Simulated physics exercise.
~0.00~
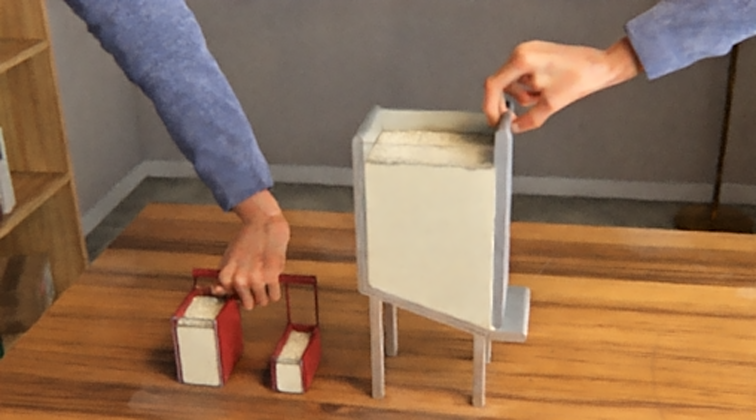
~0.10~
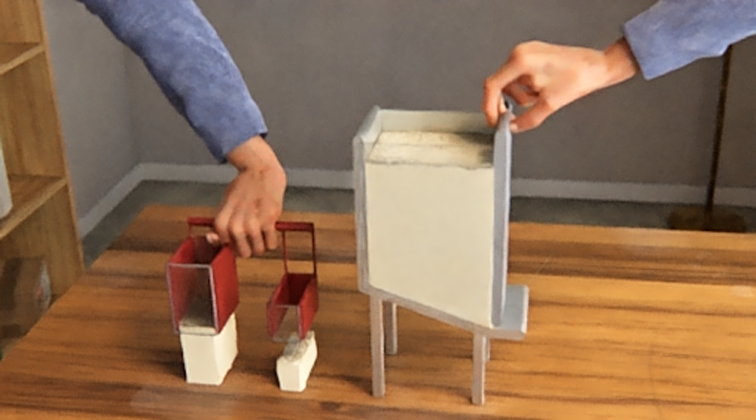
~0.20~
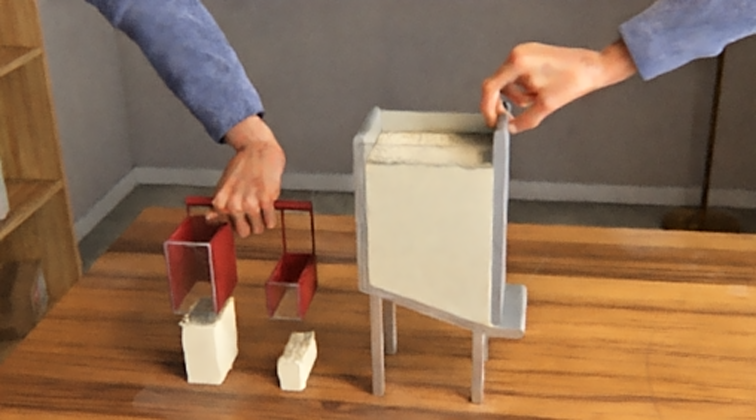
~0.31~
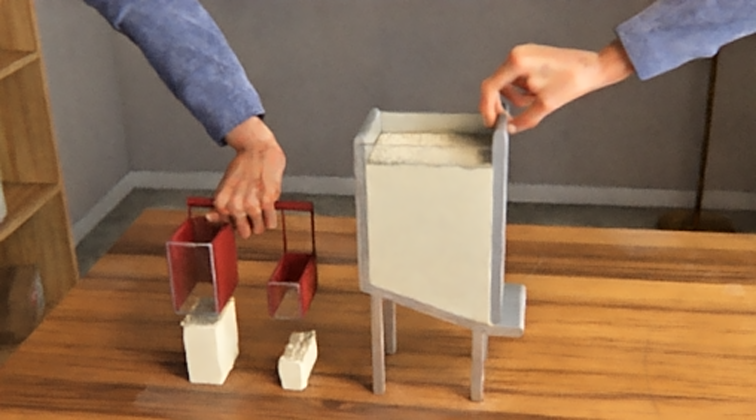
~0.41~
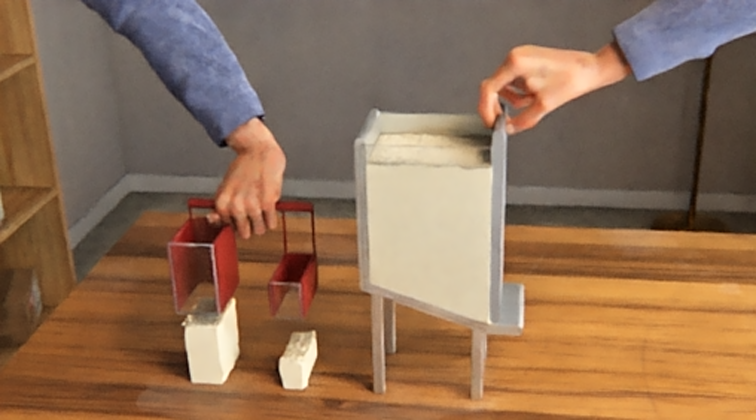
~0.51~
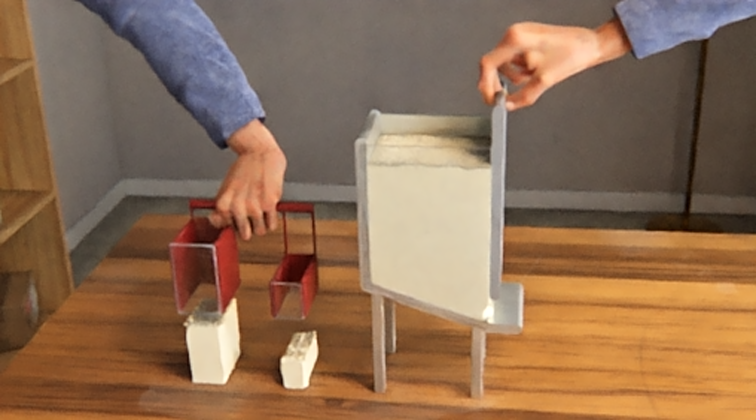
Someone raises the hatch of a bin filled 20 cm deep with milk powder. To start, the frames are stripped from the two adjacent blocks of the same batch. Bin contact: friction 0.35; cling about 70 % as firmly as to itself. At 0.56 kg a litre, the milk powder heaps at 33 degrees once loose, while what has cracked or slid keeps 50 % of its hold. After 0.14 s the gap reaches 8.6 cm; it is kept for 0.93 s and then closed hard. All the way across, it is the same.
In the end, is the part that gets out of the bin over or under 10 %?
I reckon the part leaving the bin is shy of the 10 % mark.
By 0.77 s, the hatch is 8.6 cm open and 0 % is out.
By 1.07 s, the hatch is 8.6 cm open and 0 % is out.
By 1.37 s, the hatch is 8.6 cm open and 0 % is out.
By 1.67 s, the hatch is 2.2 cm open and 0 % is out.
By 1.90 s, at the end, the hatch is shut and 1 % is out.
